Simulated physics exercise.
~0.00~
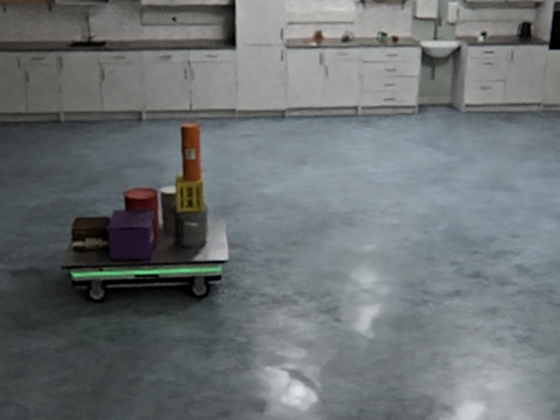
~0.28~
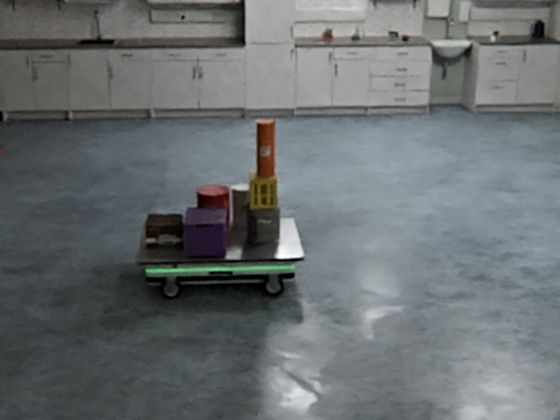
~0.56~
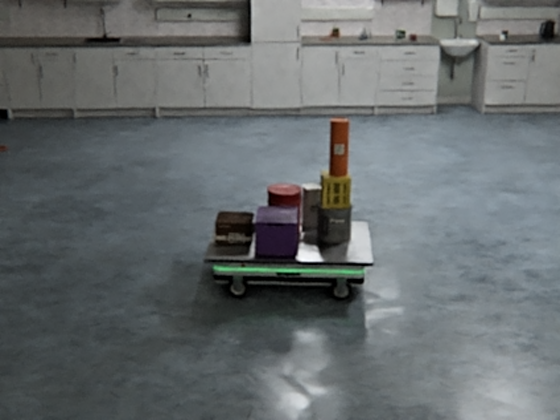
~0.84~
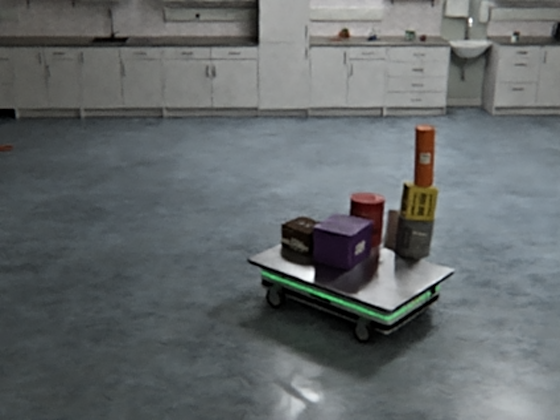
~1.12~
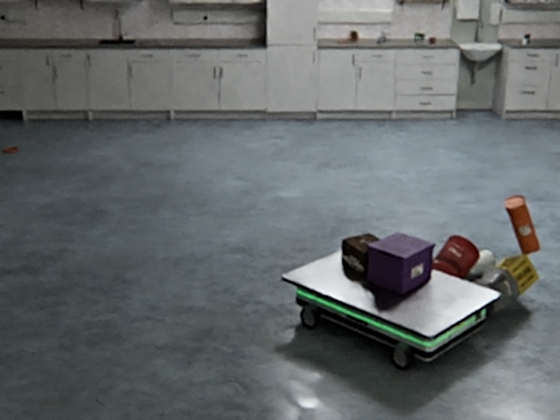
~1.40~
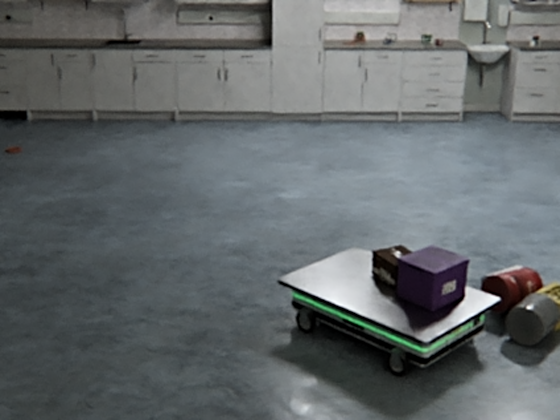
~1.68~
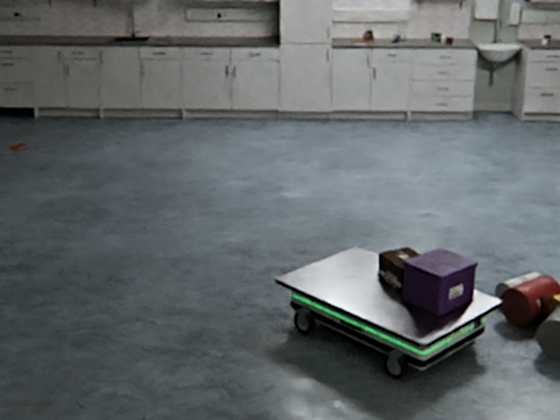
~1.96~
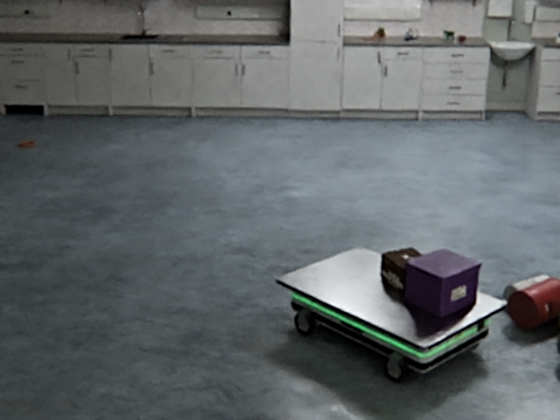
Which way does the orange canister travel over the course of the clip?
The orange canister travels to the right, first riding on top of the stack and then toppling off the right side of the cart.
